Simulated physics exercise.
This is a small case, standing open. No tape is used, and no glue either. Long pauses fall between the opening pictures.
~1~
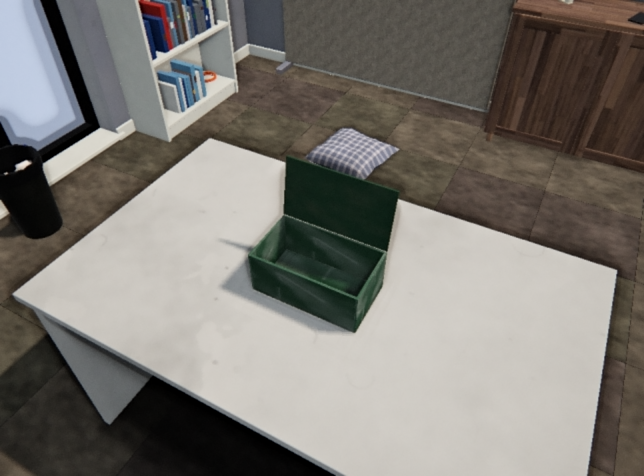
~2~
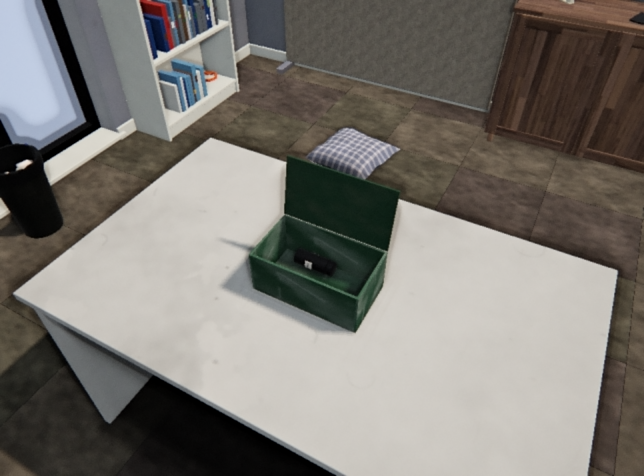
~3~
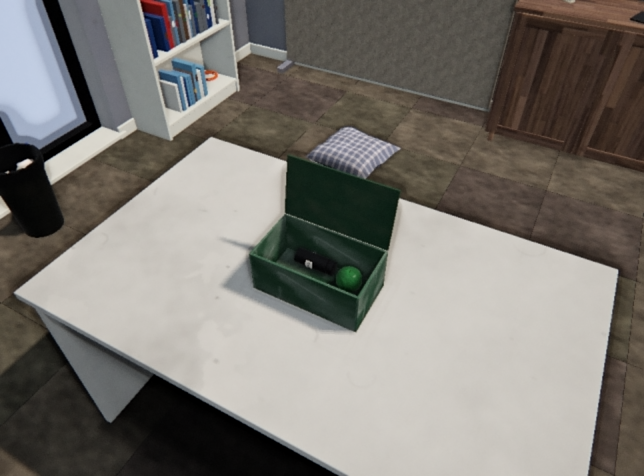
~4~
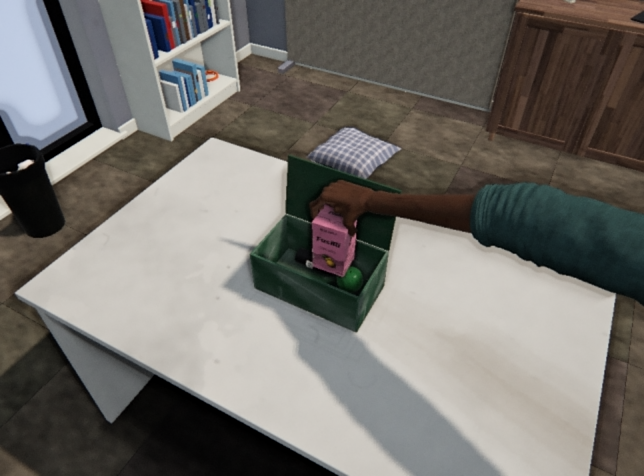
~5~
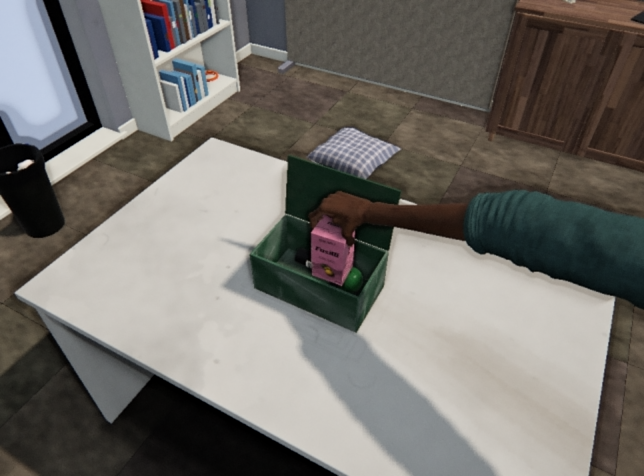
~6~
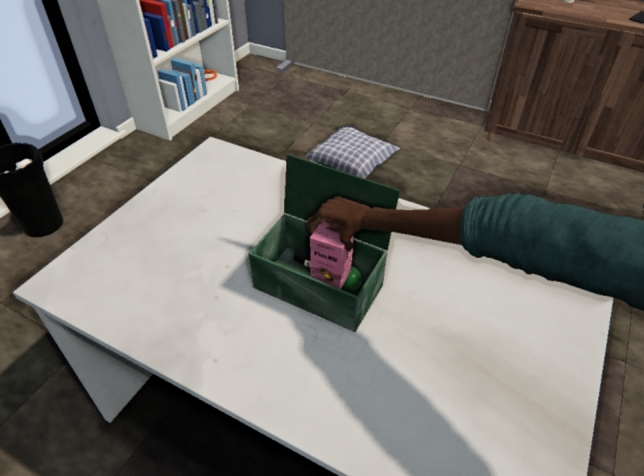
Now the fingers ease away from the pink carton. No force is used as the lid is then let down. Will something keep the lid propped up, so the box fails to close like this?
No, it closes.
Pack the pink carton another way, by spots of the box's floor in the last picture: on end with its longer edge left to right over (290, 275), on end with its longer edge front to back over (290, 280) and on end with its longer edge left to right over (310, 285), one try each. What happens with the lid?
Case one lid open, case two lid open, case three lid open.
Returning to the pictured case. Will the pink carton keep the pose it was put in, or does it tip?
Once everything settles, the pink carton ends up at a slant.
Then, 1.00 s past the last view, lid starting down; pink carton on its side near (316, 285); green apple displaced a little.
Then, 1.90 s past the last view, lid 26° above the rim; pink carton on its side near (316, 285); green apple displaced a little.
Finally, lid shut; down or leaning hard in the box, pink carton; the other 2 still in place. Final places as the last picture's camera would see them, pink carton near (316, 285).
